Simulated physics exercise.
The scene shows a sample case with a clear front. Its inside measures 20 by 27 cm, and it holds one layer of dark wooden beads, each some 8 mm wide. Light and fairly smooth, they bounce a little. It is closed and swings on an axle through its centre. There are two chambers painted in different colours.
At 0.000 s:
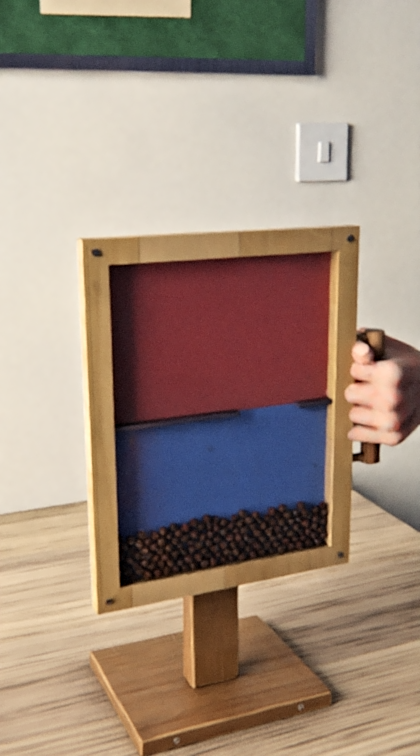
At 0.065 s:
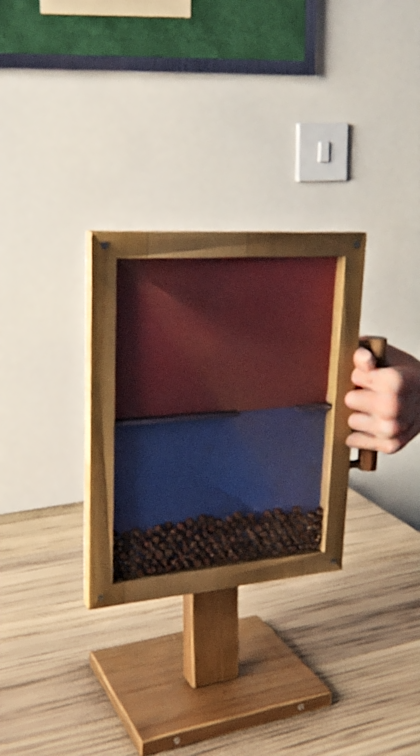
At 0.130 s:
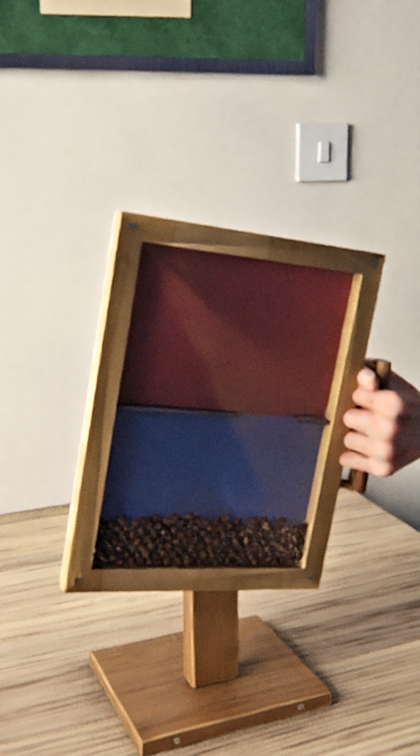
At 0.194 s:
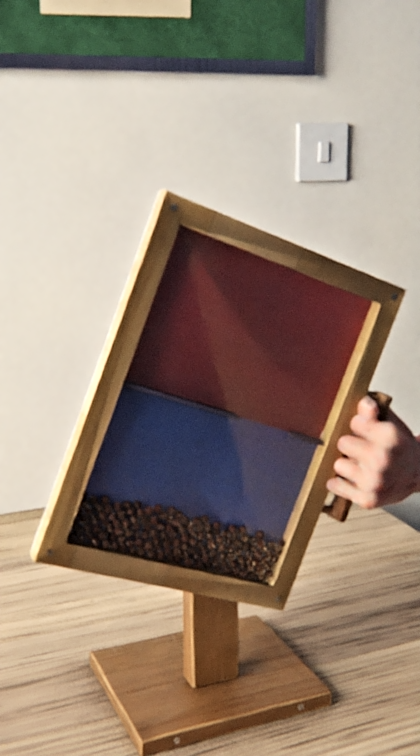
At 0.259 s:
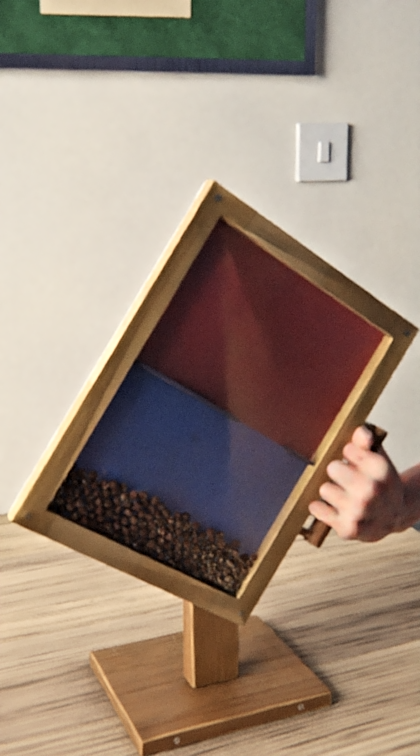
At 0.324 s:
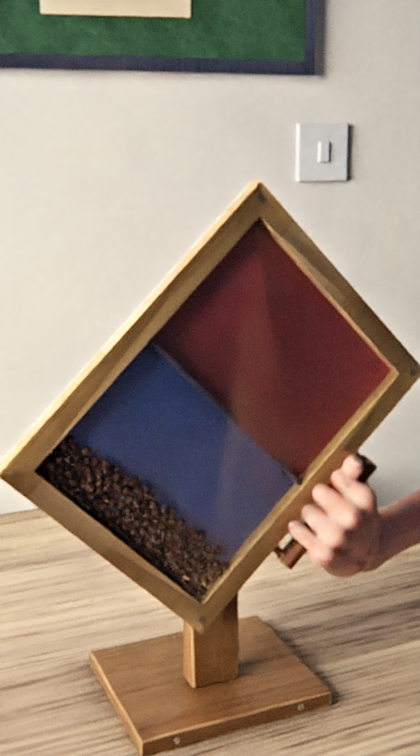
A wooden-framed case with a clear front, red above blue, starts upright on its stand as a hand grips the handle at right. The hand draws the handle downward, turning the case clockwise into a steep tilt, while the dark beads ride along its bottom edge, barely shifting inside the blue chamber.
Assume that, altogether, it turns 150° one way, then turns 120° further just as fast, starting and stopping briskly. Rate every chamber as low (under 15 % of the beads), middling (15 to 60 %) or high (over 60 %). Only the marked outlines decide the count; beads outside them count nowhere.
Red: High; blue: Low.
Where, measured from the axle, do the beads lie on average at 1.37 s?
Left: About 5 cm; below: About 7 cm.
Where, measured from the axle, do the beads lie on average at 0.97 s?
Roughly 7 centimetres to the left and 2 centimetres below.
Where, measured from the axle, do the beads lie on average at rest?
The middle sits around 7 cm left of it and 7 cm below it.
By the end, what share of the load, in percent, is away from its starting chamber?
Roughly 90 per cent.
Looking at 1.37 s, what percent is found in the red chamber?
Around 80 percent.
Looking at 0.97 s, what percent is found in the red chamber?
The share there is around 25 percent.
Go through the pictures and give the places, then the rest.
Level; about 140 beads; load centre (226, 540); top bead (207, 519); red (223, 336), blue (224, 488), in the first frame.
Turned 3° clockwise; load centre (220, 541); top bead (203, 519), in the second frame.
Turned 11° clockwise; load centre (203, 542); top bead (99, 520); wall ends (111, 406) to (237, 415), (297, 419) to (330, 421), in the third frame.
Turned 22° clockwise; load centre (180, 539); top bead (83, 495), in the fourth frame.
Turned 34° clockwise; load centre (158, 531); top bead (72, 465), in the fifth frame.
Turned 46° clockwise; load centre (140, 520); top bead (70, 439); red (276, 355), blue (172, 474), in the sixth frame.
By 0.97 s, it stands 150° clockwise; the beads' middle is 7 cm left of and 2 cm below the centre; red 25 %, blue 75 %.
By 1.37 s, it has come round 210° clockwise; the beads' middle is 5 cm left of and 7 cm below the centre; red 80 %, blue 20 %.
By 1.77 s, it has come round 270° clockwise; the beads' middle is 8 cm left of and 6 cm below the centre; red 90 %, blue 10 %.
At rest by 2.6 s, it has come round 270° clockwise; red 90 %, blue 10 %.
